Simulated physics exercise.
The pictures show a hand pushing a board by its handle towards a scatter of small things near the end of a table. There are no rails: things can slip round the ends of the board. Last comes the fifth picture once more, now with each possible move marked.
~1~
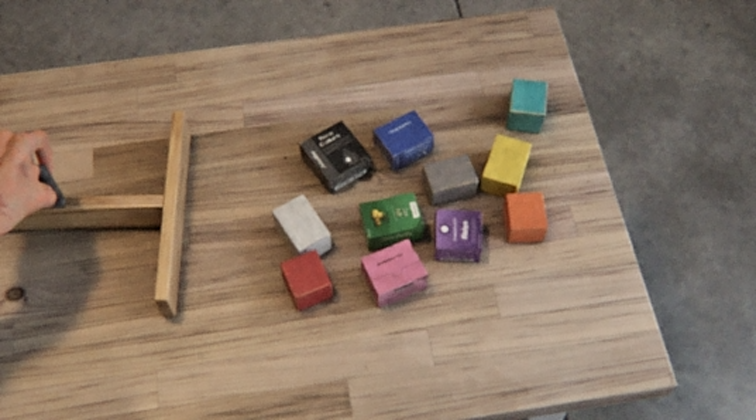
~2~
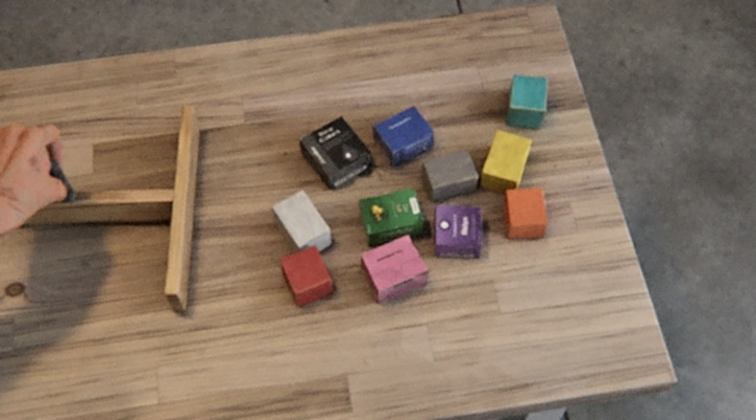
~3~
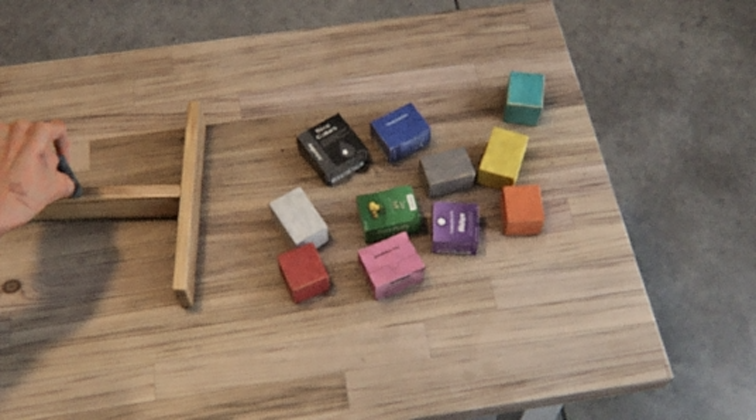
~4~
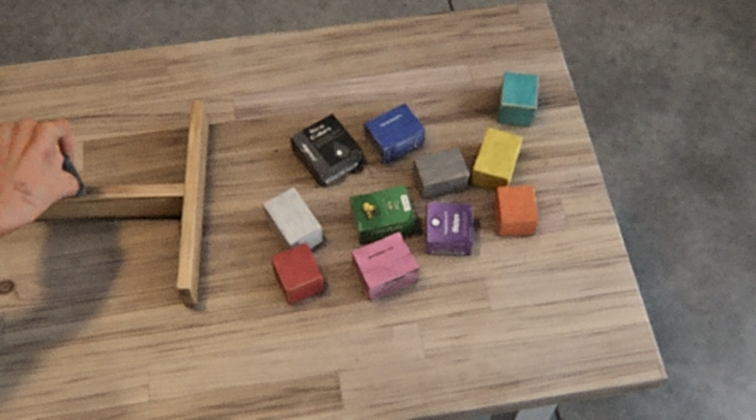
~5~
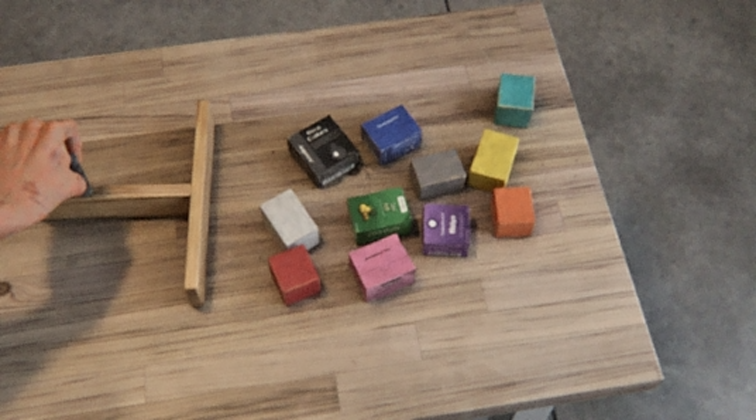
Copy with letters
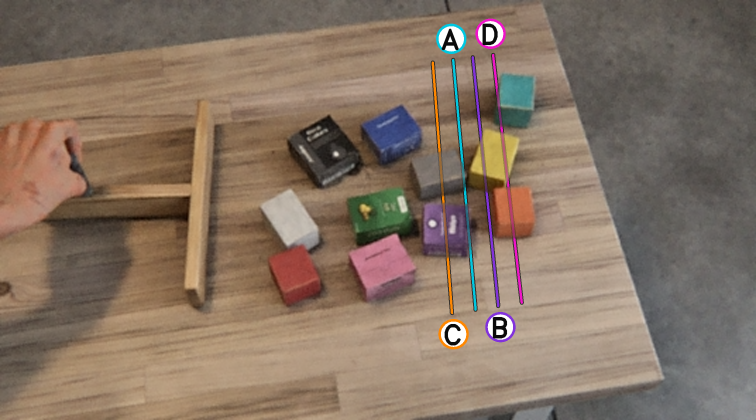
On a wood-grained table, a hand at the left grips the handle of a T-shaped wooden board, facing a loose scatter of colourful little blocks and boxes. The hand pushes the board a short way rightward, narrowing the gap, while the scattered pieces keep their arrangement, untouched by the board.
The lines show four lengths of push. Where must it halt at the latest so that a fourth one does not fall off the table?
D.
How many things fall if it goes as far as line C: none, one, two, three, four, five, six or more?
The count is none.
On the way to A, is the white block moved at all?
Yes.
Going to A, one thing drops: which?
It is the orange block.
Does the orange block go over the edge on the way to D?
Yes.
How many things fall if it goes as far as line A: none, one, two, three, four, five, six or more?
One.
On the marked copy, A at (464, 176); B at (485, 173); C at (442, 179); D at (506, 170).
Taking D. A third of the way, board (311, 174); pink packet (390, 269); red block (340, 273).
Two thirds of the way, board (423, 158); orange block (586, 203); yellow block (545, 156).
When it is over, board (506, 147); yellow block over the edge; orange block over the edge; three fallen.
As for the rest, A is within the limit but short; B is within the limit but short; C is within the limit but short.
